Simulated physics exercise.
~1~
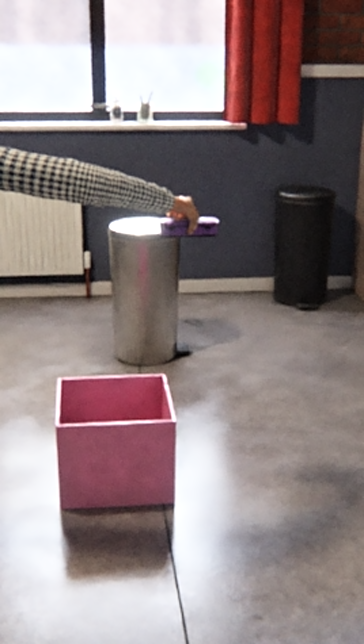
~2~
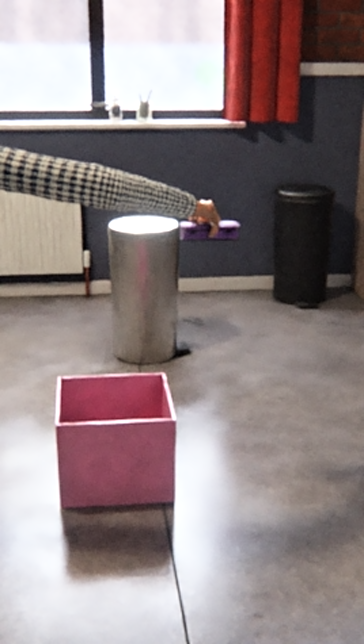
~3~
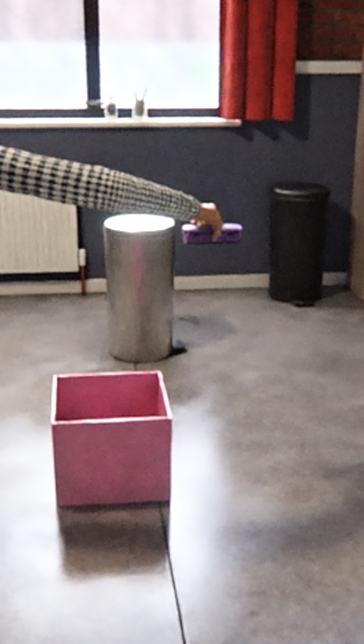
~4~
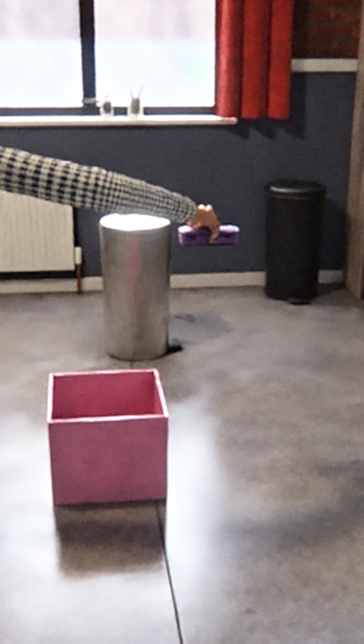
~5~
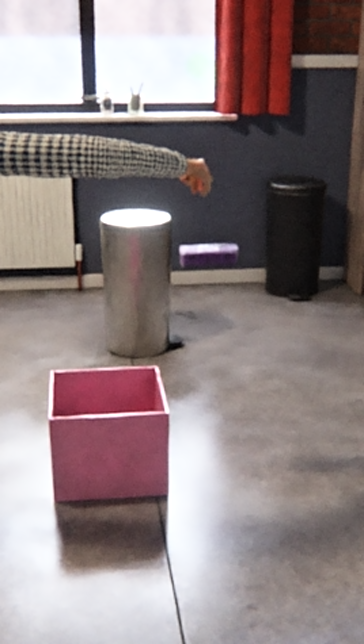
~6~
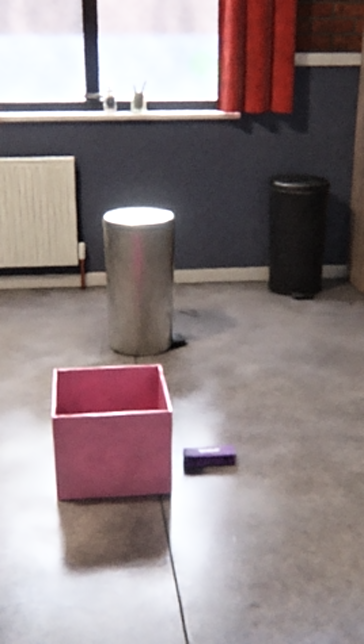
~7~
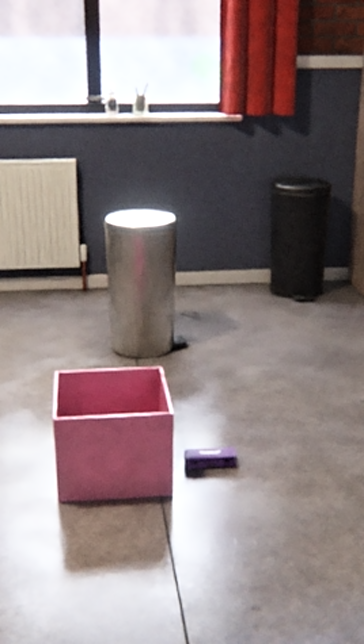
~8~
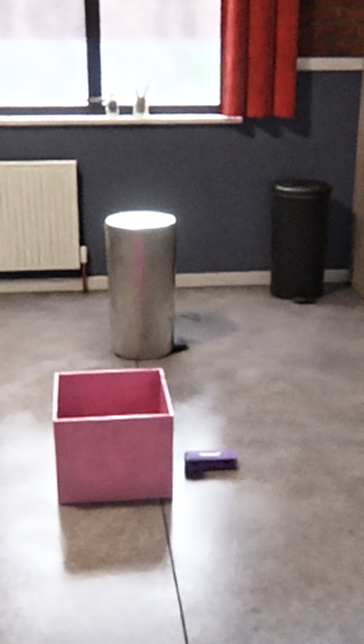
A hand drops a purple case, which lands on the floor beside a pink crate.
